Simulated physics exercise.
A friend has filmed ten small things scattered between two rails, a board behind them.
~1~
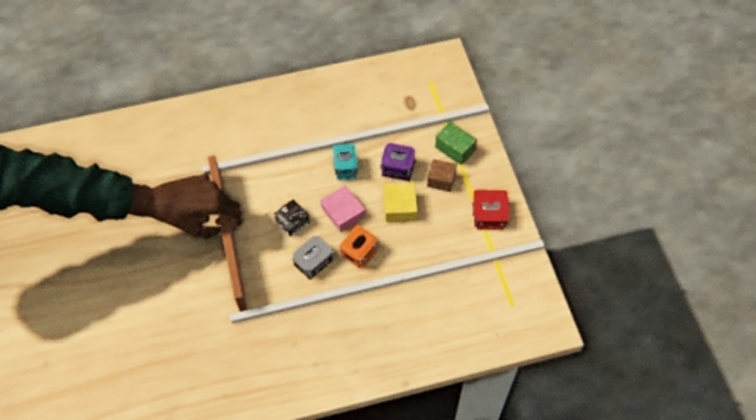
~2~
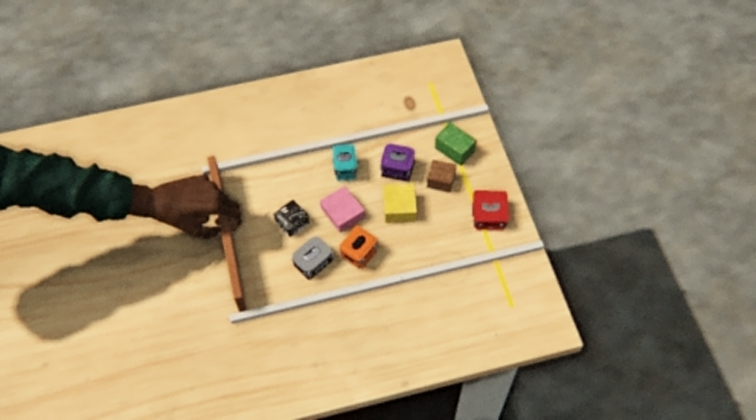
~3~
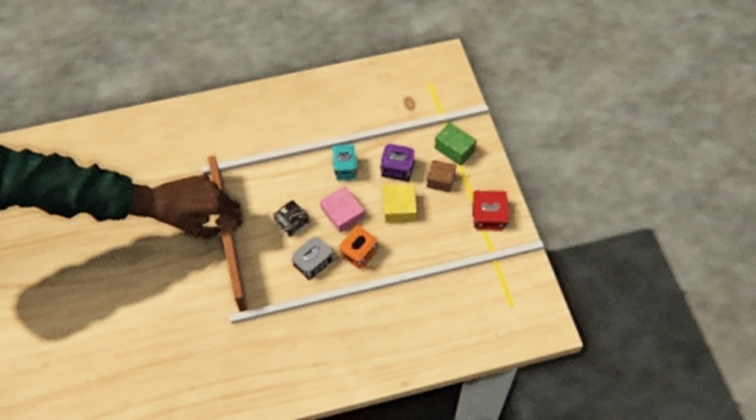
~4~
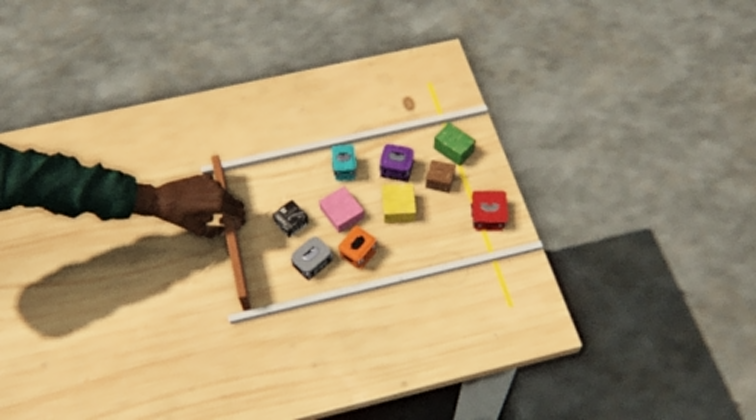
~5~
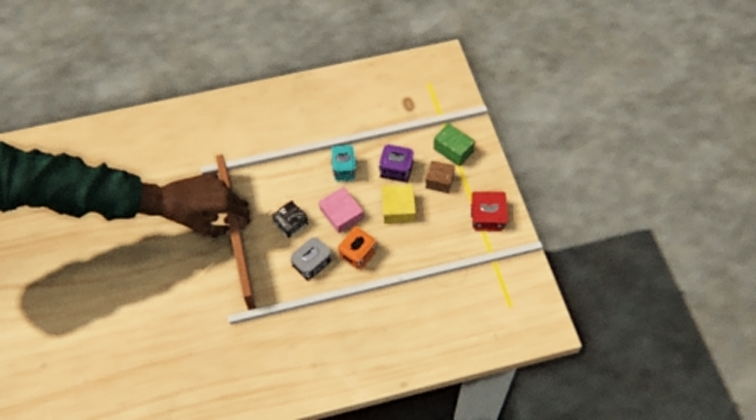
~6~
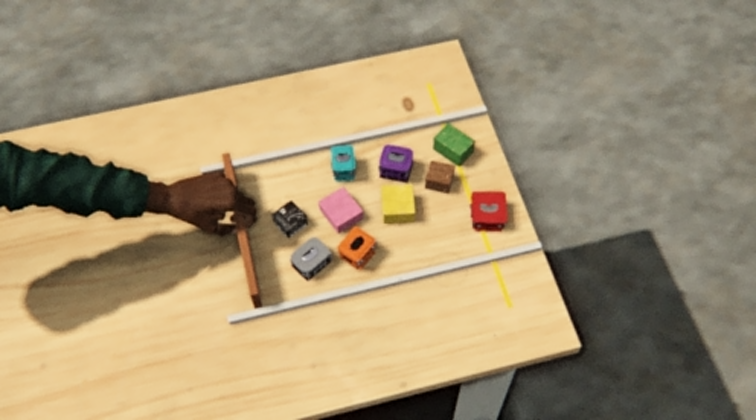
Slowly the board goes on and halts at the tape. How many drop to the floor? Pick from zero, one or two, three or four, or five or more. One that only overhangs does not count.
Outcome: The number that fall off is three or four.
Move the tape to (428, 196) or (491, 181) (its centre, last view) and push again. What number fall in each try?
The counts: 0 and 7.
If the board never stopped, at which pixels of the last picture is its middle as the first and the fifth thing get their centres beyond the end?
At (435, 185) for the first, at (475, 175) for the fifth.
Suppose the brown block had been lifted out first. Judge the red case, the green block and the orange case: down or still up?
The red case comes down; the green block is kept; the orange case does not fall.
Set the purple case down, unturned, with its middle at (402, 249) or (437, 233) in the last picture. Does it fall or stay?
Place by place, it is lost; goes over.
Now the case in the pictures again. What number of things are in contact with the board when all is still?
3 of them.
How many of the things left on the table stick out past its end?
Overhanging: 4.
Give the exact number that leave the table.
Fallen: 3.
Early on, none off yet; red case at rest near (488, 211); green block at rest near (454, 145); brown block at rest near (440, 177).
A while later, none off yet; red case at rest near (488, 211); green block at rest near (454, 144); brown block travelled about its own width near (471, 170).
Further along, none off yet; red case travelled about its own width near (531, 218); green block travelled about its own width near (469, 133); brown block travelled well along near (493, 158).
Finally, the number that fall off is three or four; lost, yellow block, brown block and red case.
